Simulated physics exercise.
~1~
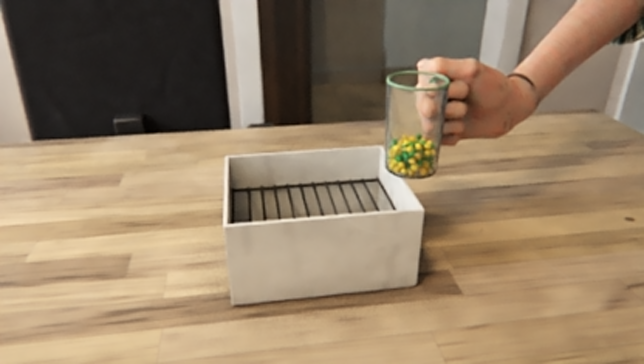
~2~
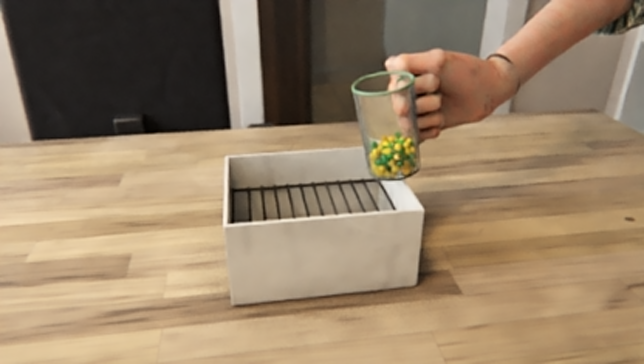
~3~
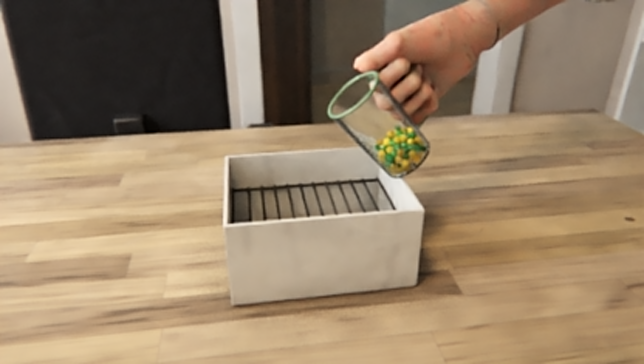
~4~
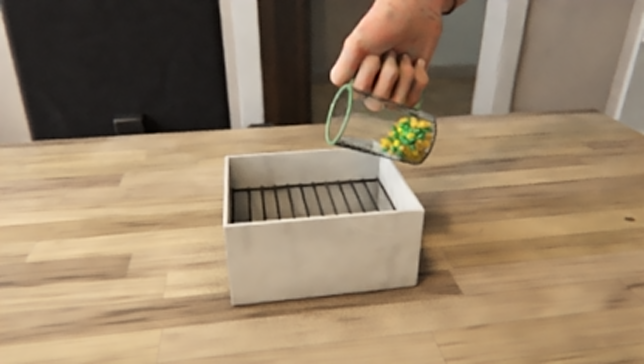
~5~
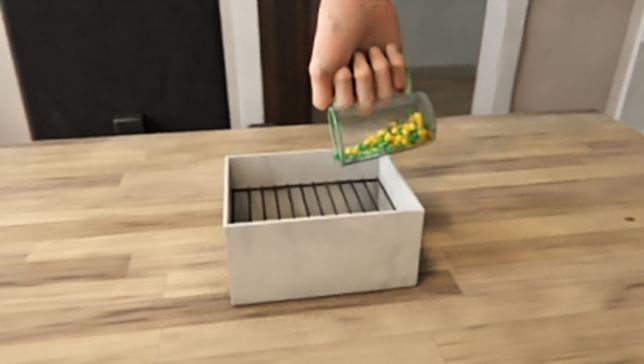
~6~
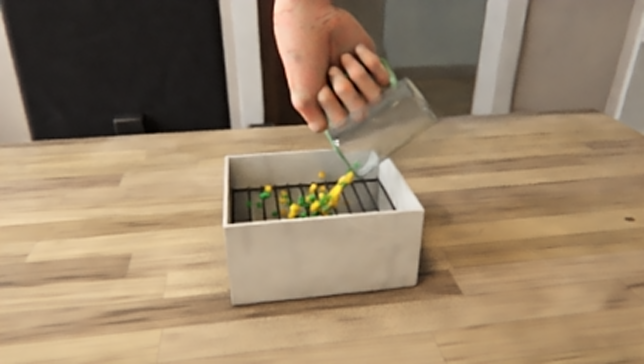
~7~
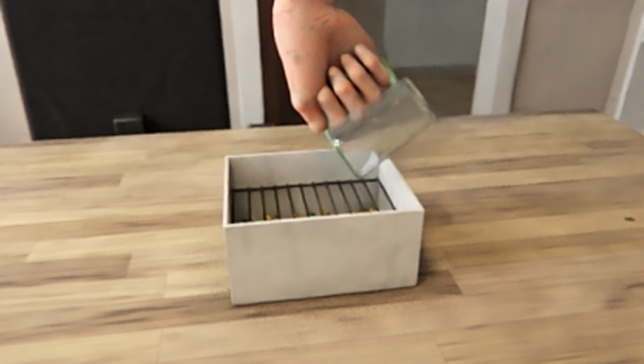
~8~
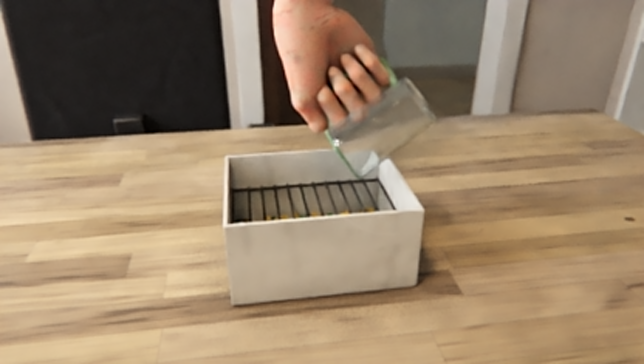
At first, a hand holds a clear cup of small green and yellow bits upright, above the right side of an open pale box with a dark wire grille across it. The hand moves left and tilts the cup until it lies on its side, the bits sliding toward the rim. Then the cup tips further, and the bits spill out over the wires. Both colours drop through the gaps. By the end, the grille is clear, all the green and yellow pieces lie beneath it, and the hand still holds the emptied cup upside down above the box.
